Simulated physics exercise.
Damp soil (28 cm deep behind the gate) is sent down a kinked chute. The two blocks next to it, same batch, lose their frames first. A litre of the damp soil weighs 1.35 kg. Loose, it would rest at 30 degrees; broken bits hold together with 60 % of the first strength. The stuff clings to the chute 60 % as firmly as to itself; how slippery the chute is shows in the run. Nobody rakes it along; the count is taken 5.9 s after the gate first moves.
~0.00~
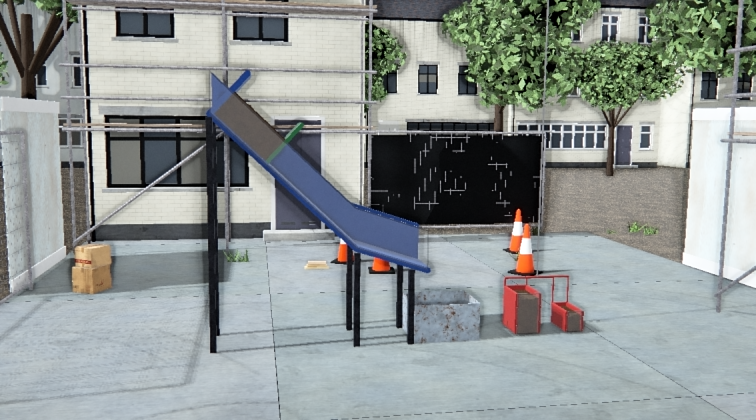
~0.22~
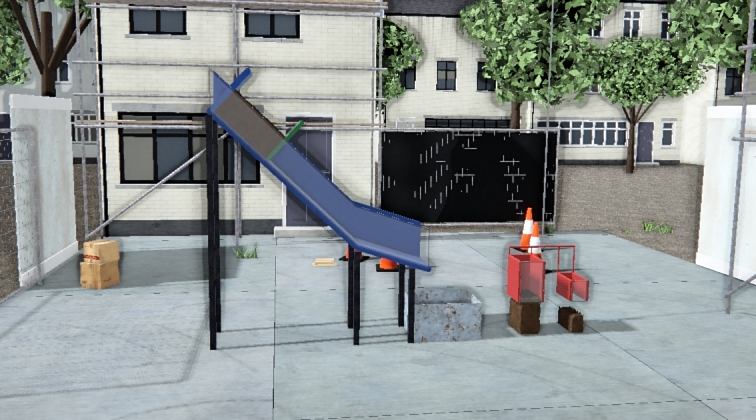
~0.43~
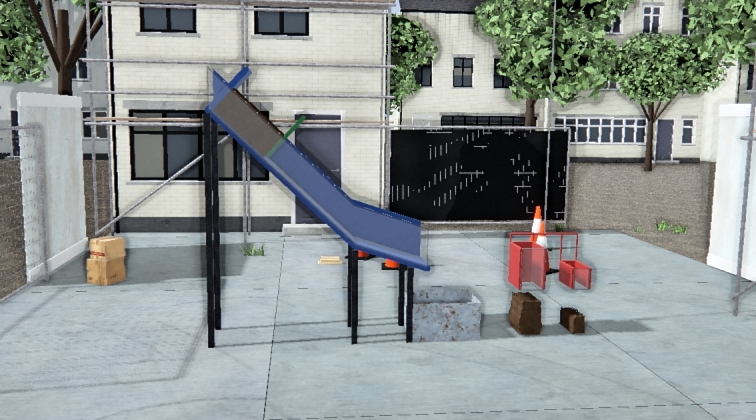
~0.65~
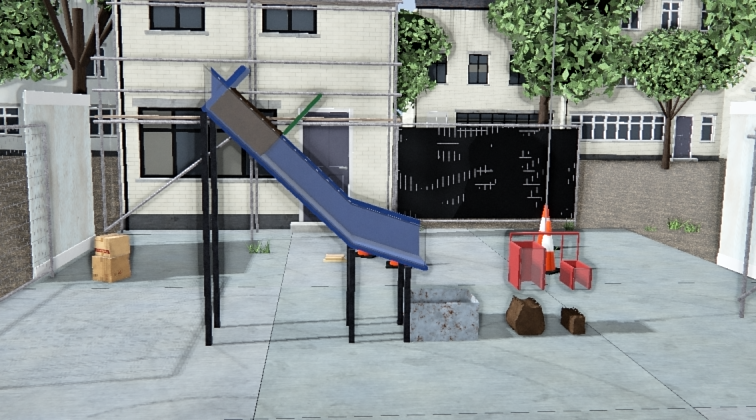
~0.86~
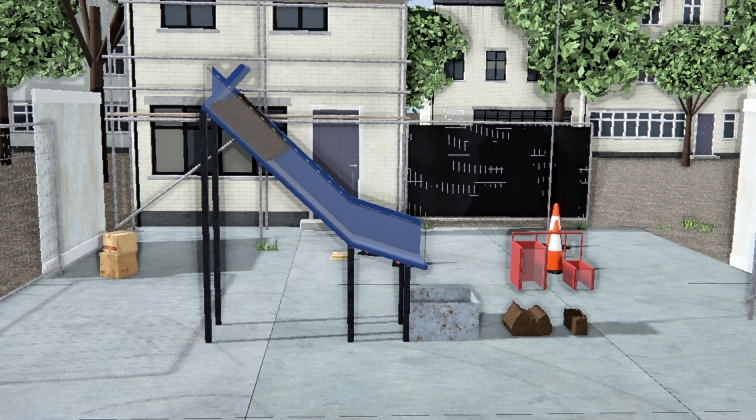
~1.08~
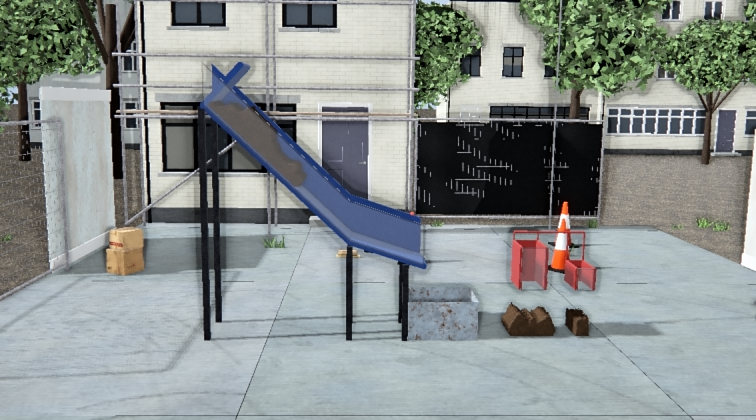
A blue kinked chute on black legs stands in a grey paved yard before cream brick buildings, seen from the front as the camera arcs slowly right. Brown soil sits high in the chute behind a green gate, with a grey bin below and orange cones and red boxes at right. The boxes lift off two brown blocks, the taller slumps and splits, the gate withdraws, and the soil slides partway down.
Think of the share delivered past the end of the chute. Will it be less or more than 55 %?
Expect less than 55 %.
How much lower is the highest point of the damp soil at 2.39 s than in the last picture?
About 0 cm.
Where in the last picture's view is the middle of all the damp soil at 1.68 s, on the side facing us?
Around (307, 190).
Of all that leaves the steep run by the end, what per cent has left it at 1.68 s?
Some 30 per cent.
After 1.68 s, 82 % is on the steep run, 18 % on the flatter one and 0 % past the end.
After 2.39 s, 46 % is on the steep run, 53 % on the flatter one and 1 % past the end.
After 3.10 s, 46 % is on the steep run, 53 % on the flatter one and 1 % past the end.
After 3.82 s, 46 % is on the steep run, 53 % on the flatter one and 1 % past the end.
After 6.26 s, 46 % is on the steep run, 53 % on the flatter one and 1 % past the end.
